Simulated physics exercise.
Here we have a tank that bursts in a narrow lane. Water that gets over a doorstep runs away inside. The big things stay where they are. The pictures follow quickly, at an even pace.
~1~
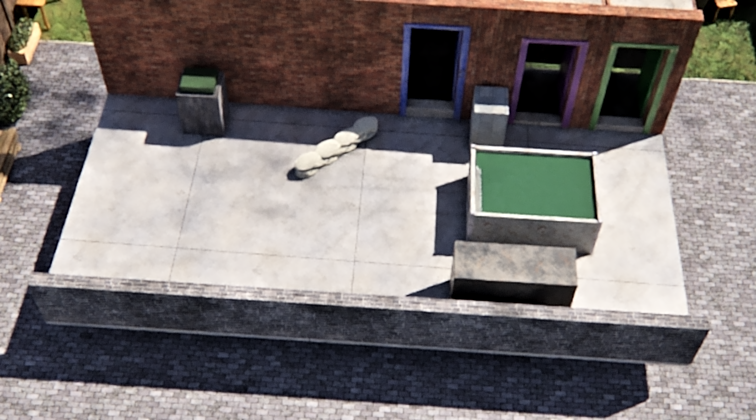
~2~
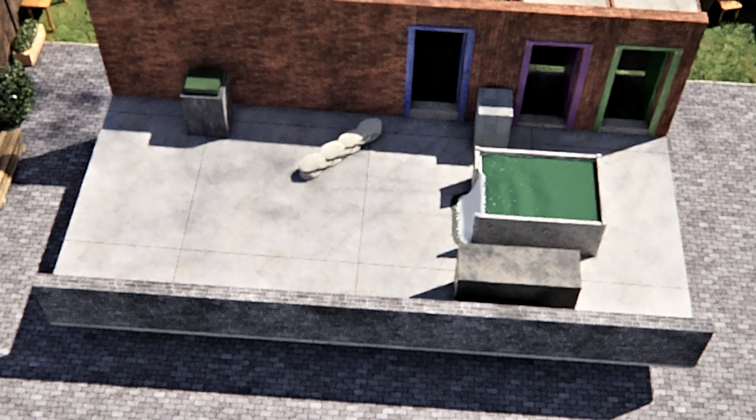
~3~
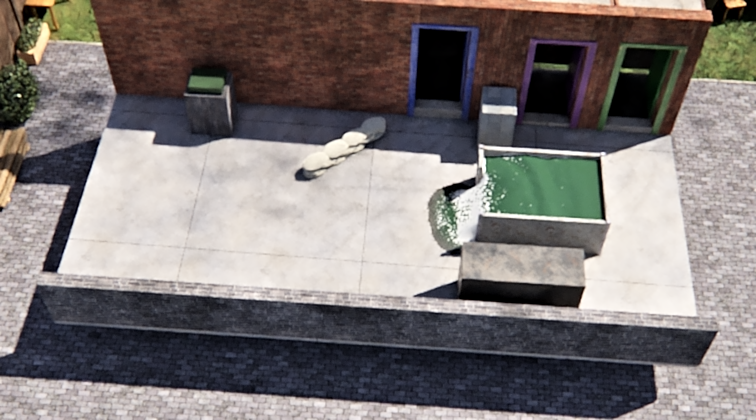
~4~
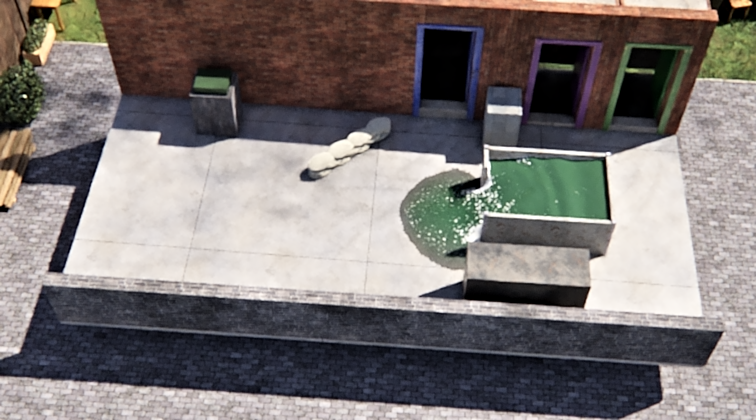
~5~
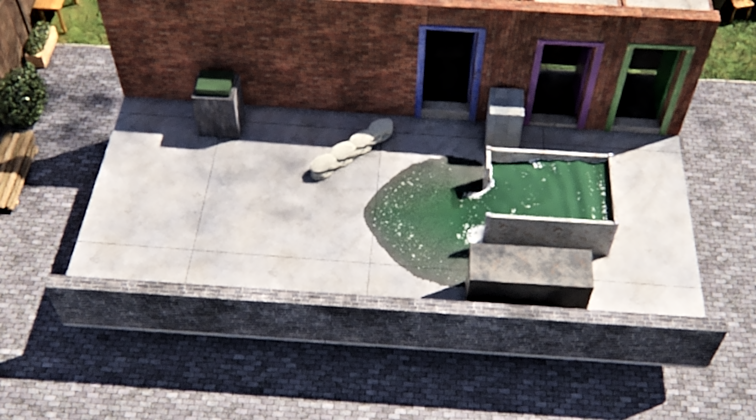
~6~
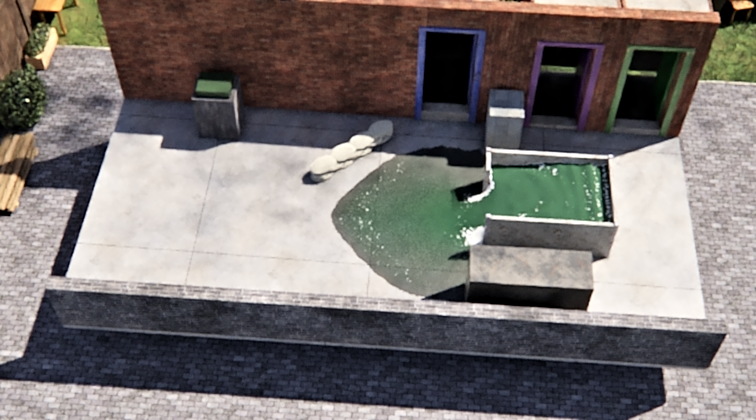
In a narrow paved lane beside a brick building, an open tank of green water burst on its left side, and the water poured out and spread leftward across the pale ground in a widening, foam-flecked pool.
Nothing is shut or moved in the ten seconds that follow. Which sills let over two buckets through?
One by one: The blue door holds within the limit; the green door holds within the limit; the purple door holds within the limit.
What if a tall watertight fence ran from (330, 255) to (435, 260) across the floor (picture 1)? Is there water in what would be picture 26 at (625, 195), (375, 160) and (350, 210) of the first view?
As listed: No water, covered, flooded.
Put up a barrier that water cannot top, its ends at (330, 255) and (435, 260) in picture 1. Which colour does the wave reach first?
It is the blue one.
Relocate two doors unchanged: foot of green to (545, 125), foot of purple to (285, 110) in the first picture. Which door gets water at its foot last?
Last comes the purple-painted one.
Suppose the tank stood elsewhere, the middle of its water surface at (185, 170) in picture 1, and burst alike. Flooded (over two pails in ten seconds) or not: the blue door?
The blue one keeps below it.
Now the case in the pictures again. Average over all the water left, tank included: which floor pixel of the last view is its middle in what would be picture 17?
At about (435, 224).
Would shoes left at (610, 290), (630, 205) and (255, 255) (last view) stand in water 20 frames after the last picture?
In turn: Not flooded, clear, covered.
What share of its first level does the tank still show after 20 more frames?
Close to 32 %.
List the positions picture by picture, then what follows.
The first frame shows still water in the open tank at (535, 186).
In the second frame, the front is at (464, 197), out from the gap at (475, 213).
In the third frame, water pours out at (479, 212) and has run to (441, 193).
In the fourth frame, water pours out at (484, 213) and has run to (404, 209).
In the fifth frame, the front is at (368, 216), out from the gap at (487, 214).
In the sixth frame, the front is at (337, 221), out from the gap at (487, 216).
A moment on, water covers 30 % of the floor; the blue door wet at the sill, nothing in, the green door not reached, the purple door not reached.
Next, water covers 45 % of the floor; the blue door wet at the sill, nothing in, the green door not reached, the purple door not reached.
Then, water covers 55 % of the floor; the blue door wet at the sill, nothing in, the green door not reached, the purple door not reached.
Later, water covers 65 % of the floor; the blue door wet at the sill, nothing in, the green door wet at the sill, nothing in, the purple door wet at the sill, nothing in.
In the end, water covers 75 % of the floor; the blue door wet at the sill, nothing in, the green door wet at the sill, nothing in, the purple door wet at the sill, nothing in.
